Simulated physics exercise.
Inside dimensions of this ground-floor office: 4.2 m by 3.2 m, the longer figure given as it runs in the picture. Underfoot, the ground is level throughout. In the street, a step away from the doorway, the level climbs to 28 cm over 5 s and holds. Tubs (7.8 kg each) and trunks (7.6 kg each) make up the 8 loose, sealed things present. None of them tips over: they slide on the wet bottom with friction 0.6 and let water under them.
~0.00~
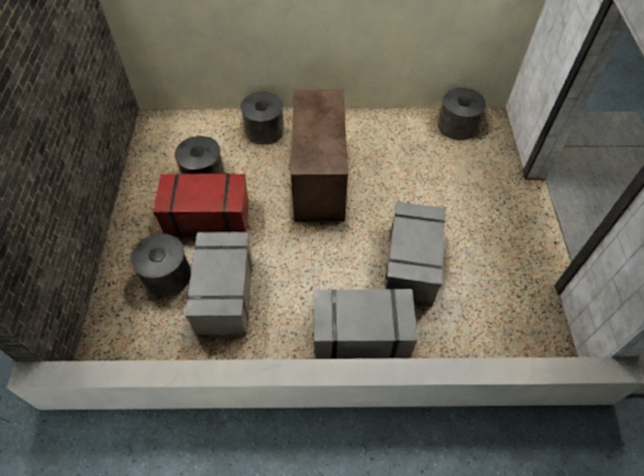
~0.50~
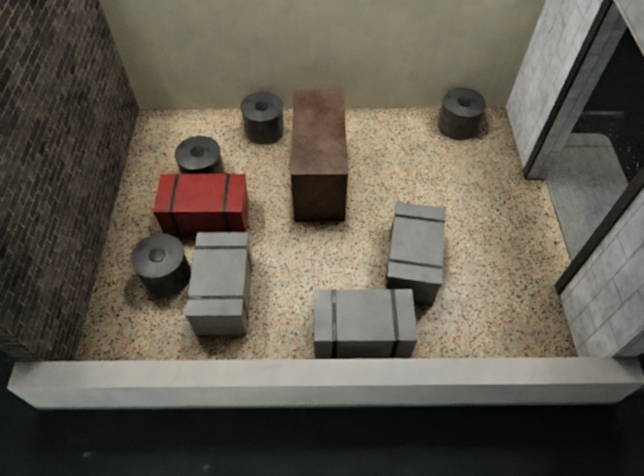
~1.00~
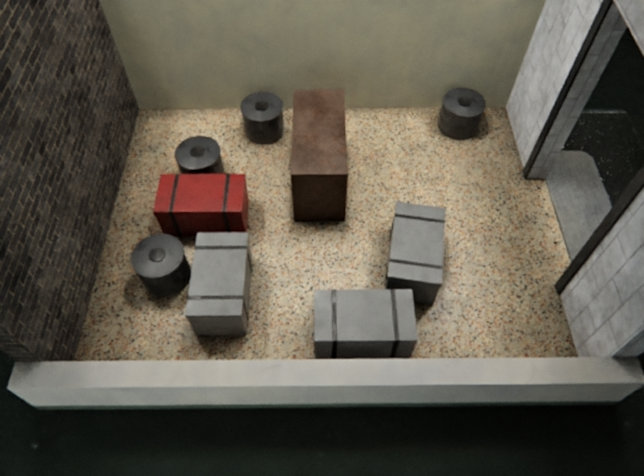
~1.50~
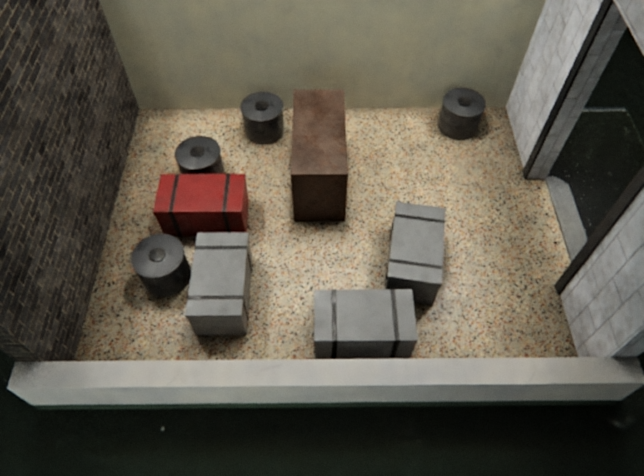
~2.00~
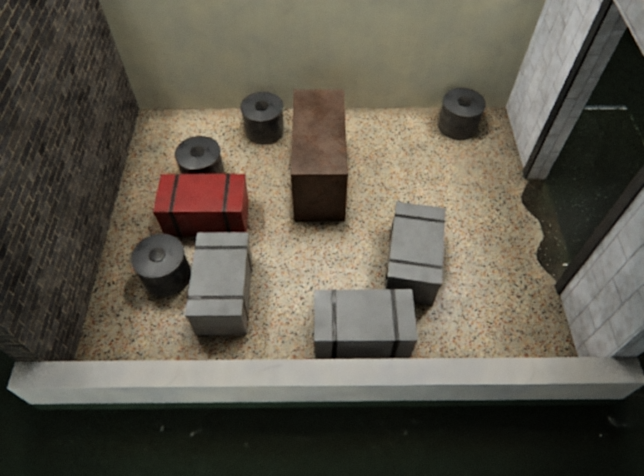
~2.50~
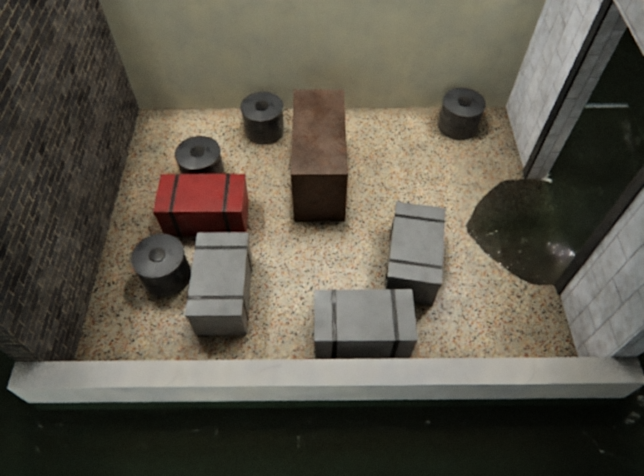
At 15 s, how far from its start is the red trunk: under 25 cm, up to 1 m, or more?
I'd say it gets moved somewhat.
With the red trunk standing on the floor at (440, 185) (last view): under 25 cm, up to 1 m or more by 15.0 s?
So it budges only slightly.
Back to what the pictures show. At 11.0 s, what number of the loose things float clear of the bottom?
Answer: 8.
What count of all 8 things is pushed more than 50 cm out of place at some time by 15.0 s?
The tally stands at 8.
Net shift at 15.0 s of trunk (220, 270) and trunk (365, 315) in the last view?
In turn: 150 cm, 300 cm.
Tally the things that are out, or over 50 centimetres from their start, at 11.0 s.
The number comes to 7.
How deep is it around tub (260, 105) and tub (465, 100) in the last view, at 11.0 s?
First about 20 cm, second about 10 cm.
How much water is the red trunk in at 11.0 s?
Depth: About 15 cm.
After 3.5 s the red trunk is near (200, 192), 0.0 m from its start, aground; 0 afloat.
After 6.8 s the red trunk is near (191, 184), 0.1 m from its start, aground; 4 afloat.
After 11.0 s the red trunk is near (249, 156), 0.6 m from its start, afloat; 8 afloat.
After 15.0 s the red trunk is near (150, 198), 0.4 m from its start, afloat; 8 afloat.
